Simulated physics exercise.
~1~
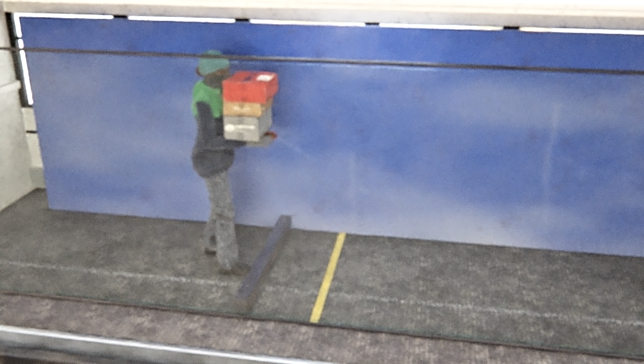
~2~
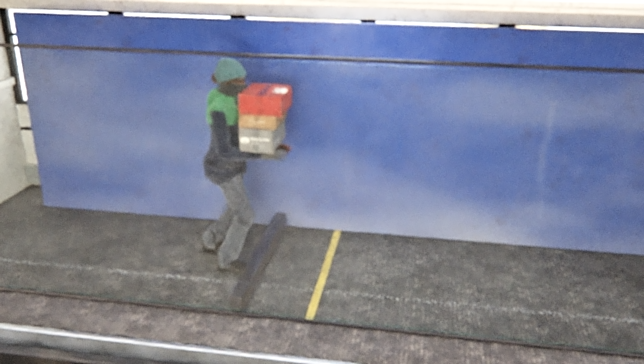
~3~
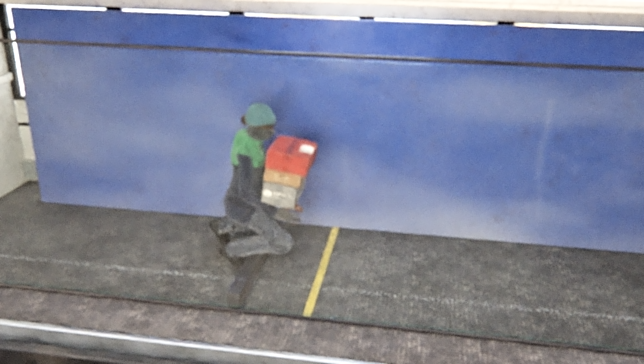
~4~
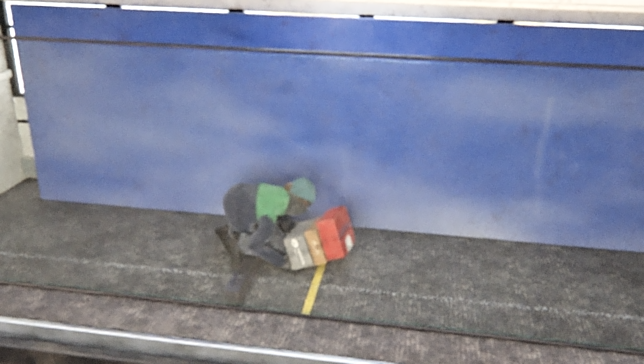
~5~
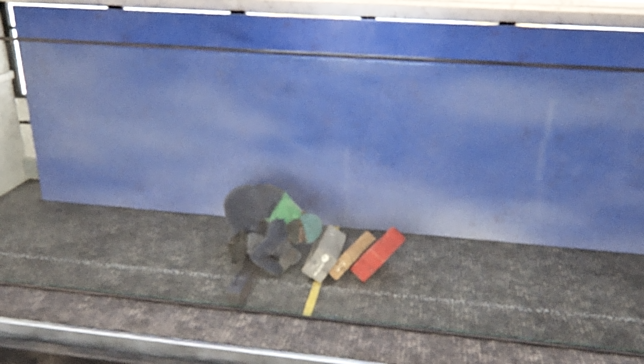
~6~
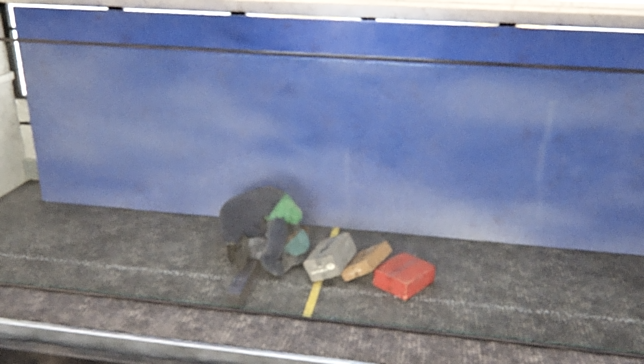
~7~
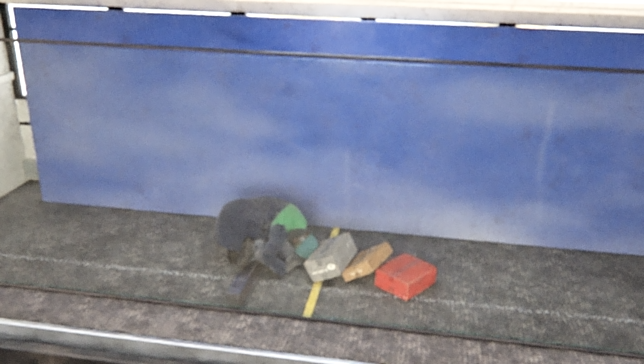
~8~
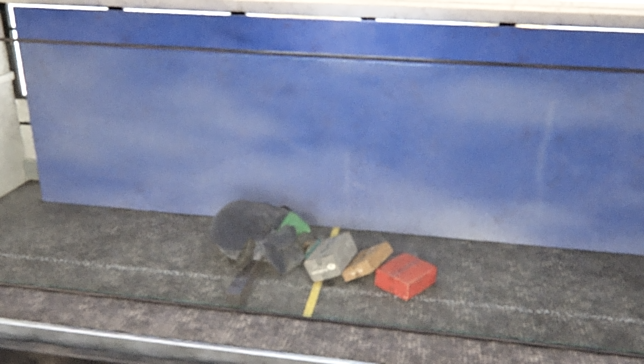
The clip opens on a courier in a green cap and top, standing before a blue wall with a red parcel, a brown carton and a grey carton stacked in both arms. The courier tips to the right past a low dark rail, knees folding as the pile sinks. Still bunched together, the boxes tilt over and come down by the yellow line while the body crumples behind them. They spread apart rightward, the red parcel rolling farthest. At the end all three boxes lie across the line, and the courier stays slumped, head short of it.
